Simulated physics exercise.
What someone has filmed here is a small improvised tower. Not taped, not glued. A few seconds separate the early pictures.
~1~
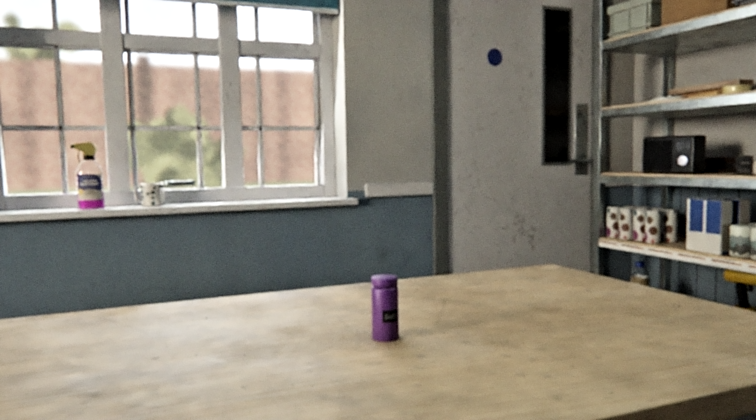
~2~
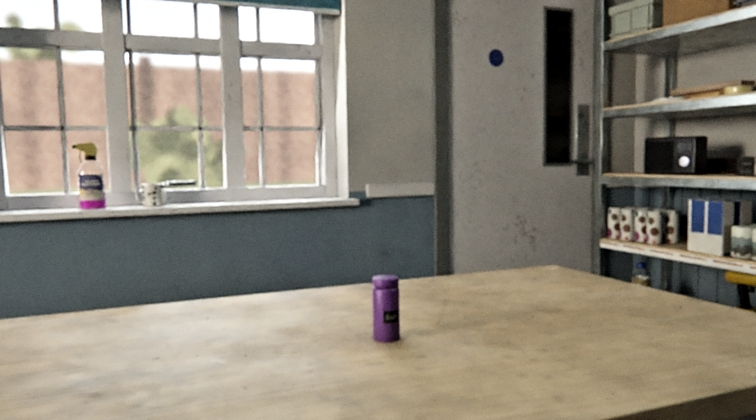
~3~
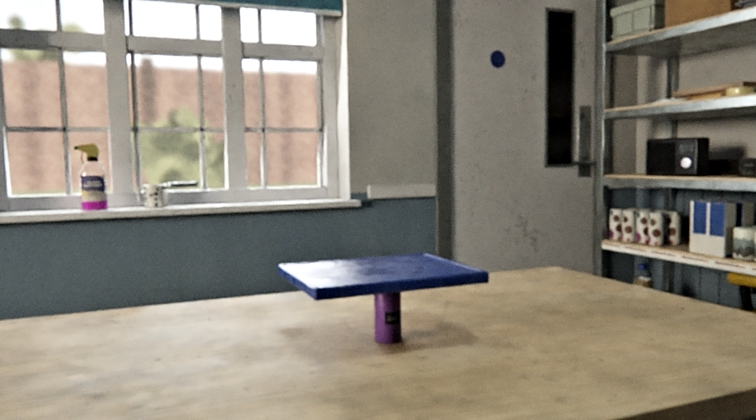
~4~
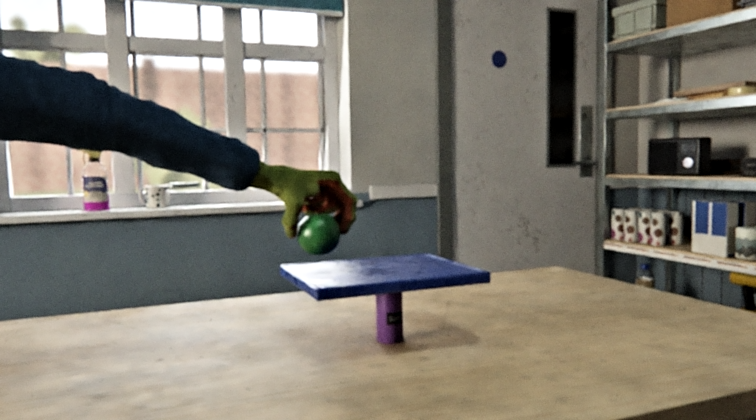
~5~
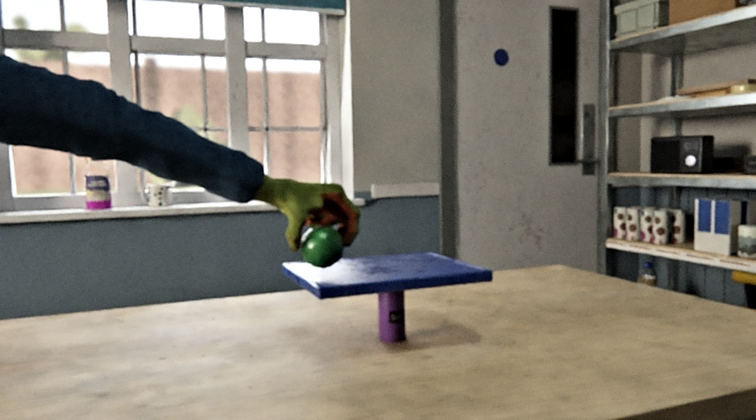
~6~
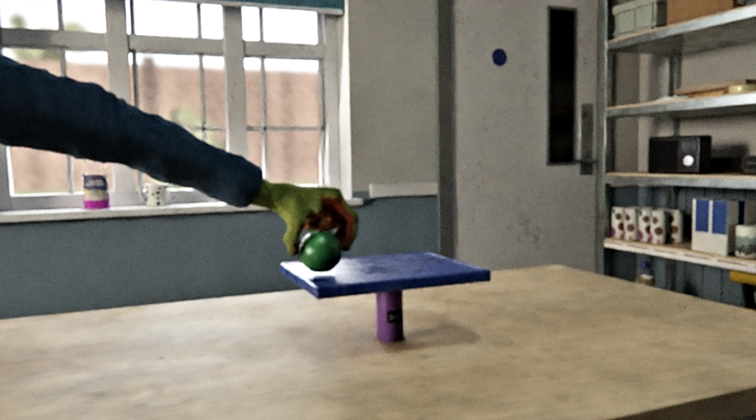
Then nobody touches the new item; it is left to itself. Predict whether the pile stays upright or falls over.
My guess is it moves out of place.
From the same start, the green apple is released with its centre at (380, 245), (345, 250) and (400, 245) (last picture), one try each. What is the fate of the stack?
Stands firm, topples, stands firm.
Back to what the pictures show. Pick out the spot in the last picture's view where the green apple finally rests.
Close to pixel (259, 338).
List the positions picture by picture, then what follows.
In the first picture, the last thing is not in view yet.
In the second picture, the last thing is not in view yet.
In the third picture, the last thing is not in view yet; blue lid (379, 273).
In the fourth picture, on its way; green apple (319, 234); blue lid (381, 274).
In the fifth picture, on its way; green apple (322, 247); blue lid (383, 272).
In the sixth picture, set down, still held; green apple (321, 252); blue lid (381, 272).
Then, 0.40 s past the last view, green apple now fallen; blue lid rocked 42° from its first pose.
Then, 0.50 s past the last view, blue lid now fallen; purple shaker displaced about its own width.
Finally, fallen, green apple and blue lid; moved from the start, purple shaker. Final places as the last picture's camera would see them, green apple near (259, 339). The stack comes apart.
